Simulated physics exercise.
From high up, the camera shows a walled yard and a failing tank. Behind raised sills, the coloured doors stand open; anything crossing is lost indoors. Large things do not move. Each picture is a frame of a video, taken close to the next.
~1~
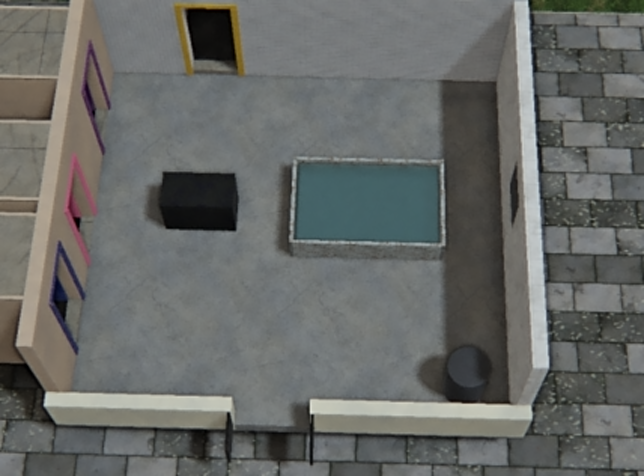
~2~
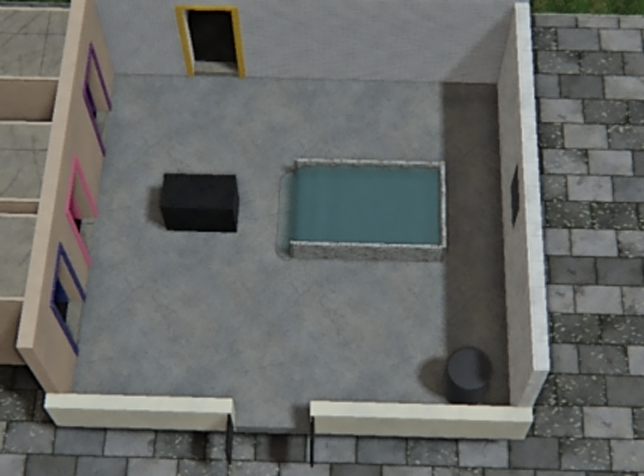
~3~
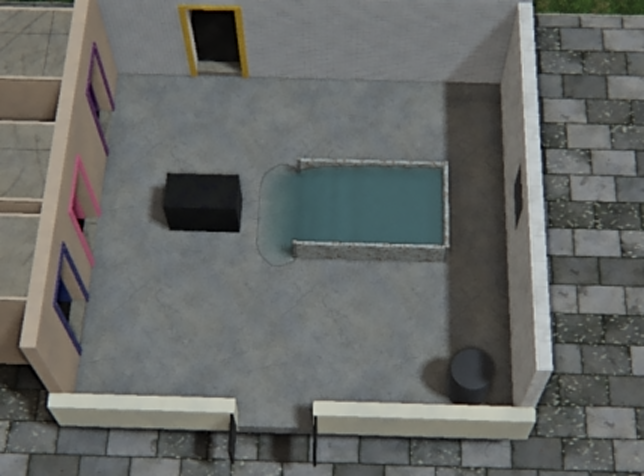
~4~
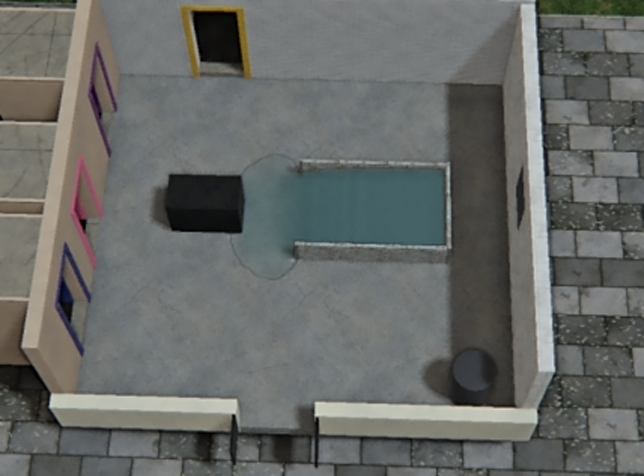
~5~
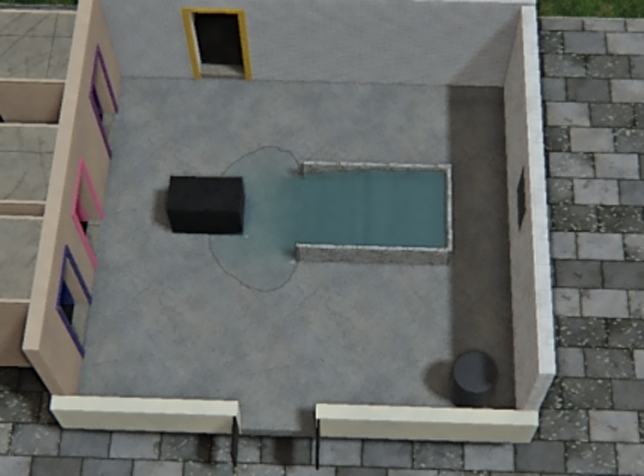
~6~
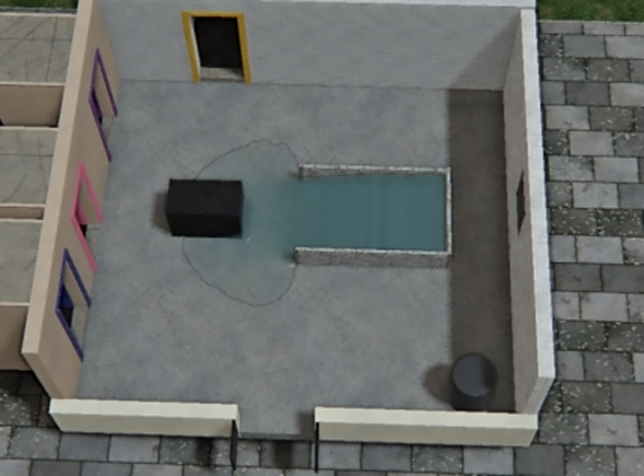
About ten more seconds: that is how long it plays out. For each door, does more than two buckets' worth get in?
Door by door: The pink door, yes; the blue door, no; the purple door, yes; the yellow door, no.
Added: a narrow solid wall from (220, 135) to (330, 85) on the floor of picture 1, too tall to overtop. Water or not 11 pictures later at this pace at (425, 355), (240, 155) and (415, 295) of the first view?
Results in order: Bone-dry / swamped / bone-dry.
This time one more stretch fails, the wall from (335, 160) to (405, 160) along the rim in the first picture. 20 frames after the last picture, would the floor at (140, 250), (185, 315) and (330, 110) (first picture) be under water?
So: Spared, then spared, then wetted.
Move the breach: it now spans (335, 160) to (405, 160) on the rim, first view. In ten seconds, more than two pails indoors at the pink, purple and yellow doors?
Going door by door: The pink stays safe, the purple gets too much, and the yellow stays safe.
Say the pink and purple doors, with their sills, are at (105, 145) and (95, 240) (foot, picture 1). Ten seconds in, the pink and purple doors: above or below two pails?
The pink crosses the line, and the purple crosses the line.
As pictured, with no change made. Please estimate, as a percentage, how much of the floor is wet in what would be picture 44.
Around 55 percent of it.
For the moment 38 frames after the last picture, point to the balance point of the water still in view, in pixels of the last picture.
I'd put it at around (225, 234).
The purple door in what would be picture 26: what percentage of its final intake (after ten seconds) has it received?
Close to 40 %.
A moment on, water covers 20 % of the floor; the pink door not reached, the blue door not reached, the purple door not reached, the yellow door not reached.
Next, water covers 40 % of the floor; the pink door under two buckets in, the blue door wet at the sill, nothing in, the purple door under two buckets in, the yellow door not reached.
Then, water covers 50 % of the floor; the pink door under two buckets in, the blue door wet at the sill, nothing in, the purple door over two buckets in, the yellow door under two buckets in.
Later, water covers 55 % of the floor; the pink door over two buckets in, the blue door wet at the sill, nothing in, the purple door far over two buckets in, the yellow door under two buckets in.
In the end, water covers 85 % of the floor; the pink door over two buckets in, the blue door wet at the sill, nothing in, the purple door far over two buckets in, the yellow door under two buckets in.
